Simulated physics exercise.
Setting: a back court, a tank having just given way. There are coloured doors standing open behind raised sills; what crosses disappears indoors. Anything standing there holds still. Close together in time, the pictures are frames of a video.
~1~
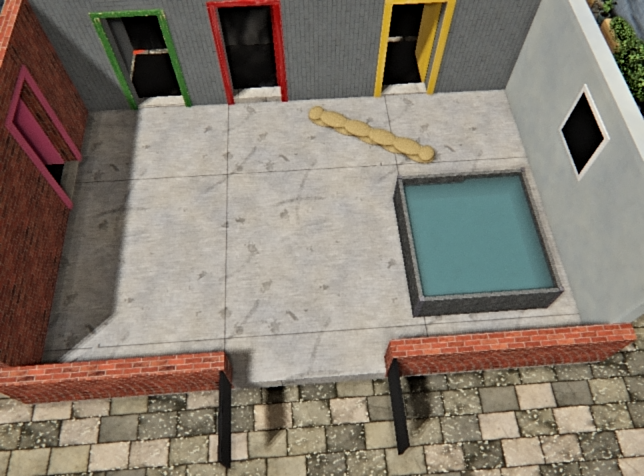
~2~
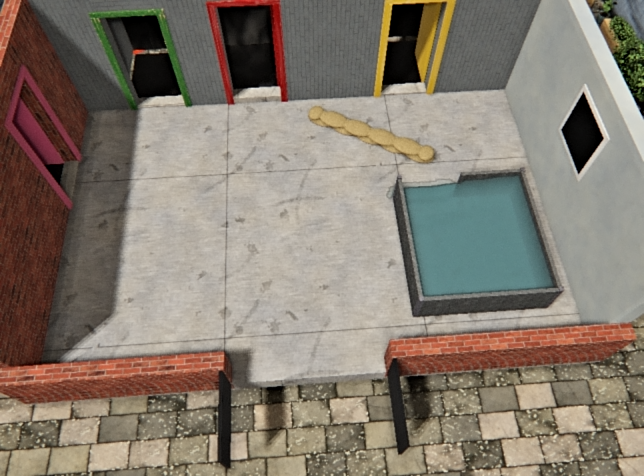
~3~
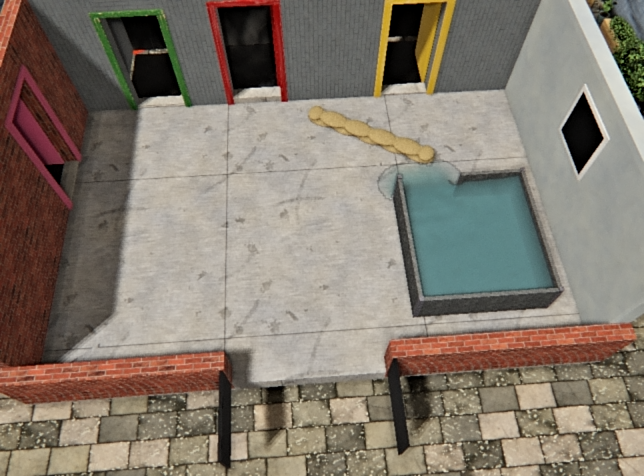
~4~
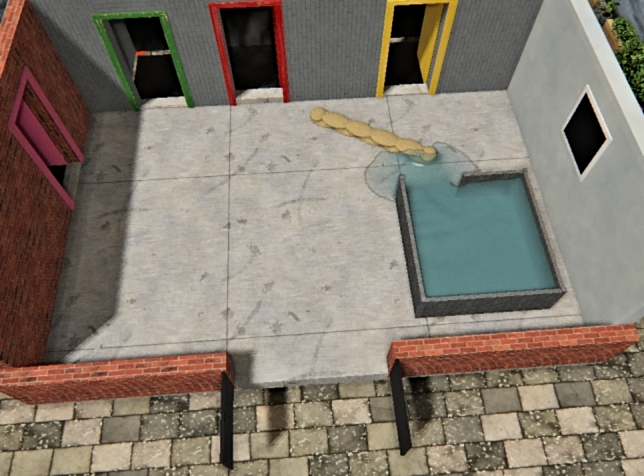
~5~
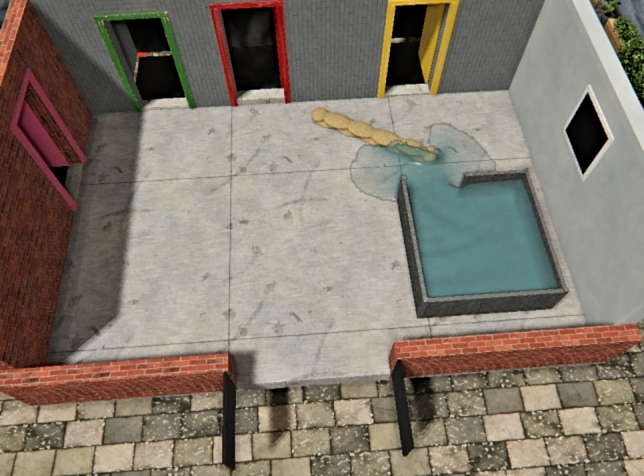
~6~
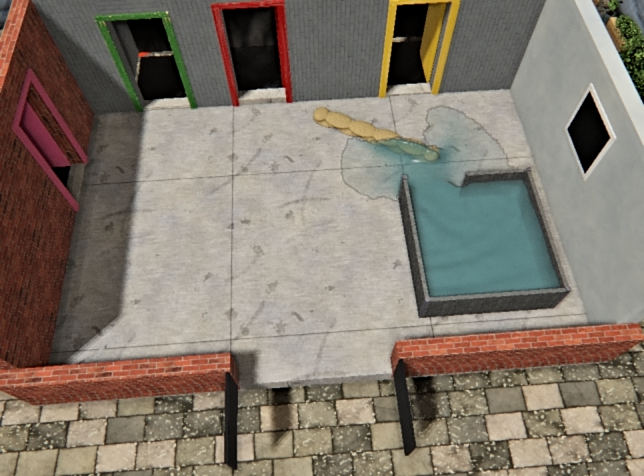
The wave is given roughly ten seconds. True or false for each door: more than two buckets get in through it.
The pink door: True; the yellow door: True; the red door: False; the green door: True.
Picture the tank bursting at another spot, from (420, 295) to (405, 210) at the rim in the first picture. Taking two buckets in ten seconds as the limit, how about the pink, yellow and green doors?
The pink door tops the limit, the yellow door falls short, the green door tops the limit.
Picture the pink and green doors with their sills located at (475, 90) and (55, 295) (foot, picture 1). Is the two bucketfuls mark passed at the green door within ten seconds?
Here the green door stays short.
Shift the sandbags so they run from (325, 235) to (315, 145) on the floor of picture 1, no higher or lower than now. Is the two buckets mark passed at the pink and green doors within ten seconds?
Outcome - pink door breaks the threshold; green door remains within bounds.
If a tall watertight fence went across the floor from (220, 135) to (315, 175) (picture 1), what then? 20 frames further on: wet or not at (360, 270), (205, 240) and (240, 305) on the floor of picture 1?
Log, spots one to three: Spared; spared; spared.
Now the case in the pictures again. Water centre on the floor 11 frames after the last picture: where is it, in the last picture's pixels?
Around pixel (431, 201) of the last picture.
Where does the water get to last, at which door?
It's the pink door.
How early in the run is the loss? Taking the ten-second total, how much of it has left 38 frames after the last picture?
I'd estimate close to 55 per cent.
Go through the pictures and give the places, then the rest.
The first frame shows still water in the tank at (474, 233).
In the second frame, the front is at a hidden place, out from the gap on the tank's far side.
In the third frame, water pours out on the tank's far side and has run to (449, 167).
In the fourth frame, the front is at (443, 147), out from the gap on the tank's far side.
In the fifth frame, water pours out on the tank's far side and has run to (447, 129).
In the sixth frame, water pours out on the tank's far side and has run to (454, 113).
A moment on, water covers 20 % of the floor; the pink door not reached, the yellow door wet at the sill, nothing in, the red door not reached, the green door not reached.
Next, water covers 35 % of the floor; the pink door not reached, the yellow door under two buckets in, the red door wet at the sill, nothing in, the green door not reached.
Then, water covers 50 % of the floor; the pink door wet at the sill, nothing in, the yellow door over two buckets in, the red door wet at the sill, nothing in, the green door under two buckets in.
Later, water covers 65 % of the floor; the pink door over two buckets in, the yellow door over two buckets in, the red door wet at the sill, nothing in, the green door under two buckets in.
In the end, water covers 85 % of the floor; the pink door far over two buckets in, the yellow door over two buckets in, the red door wet at the sill, nothing in, the green door over two buckets in.
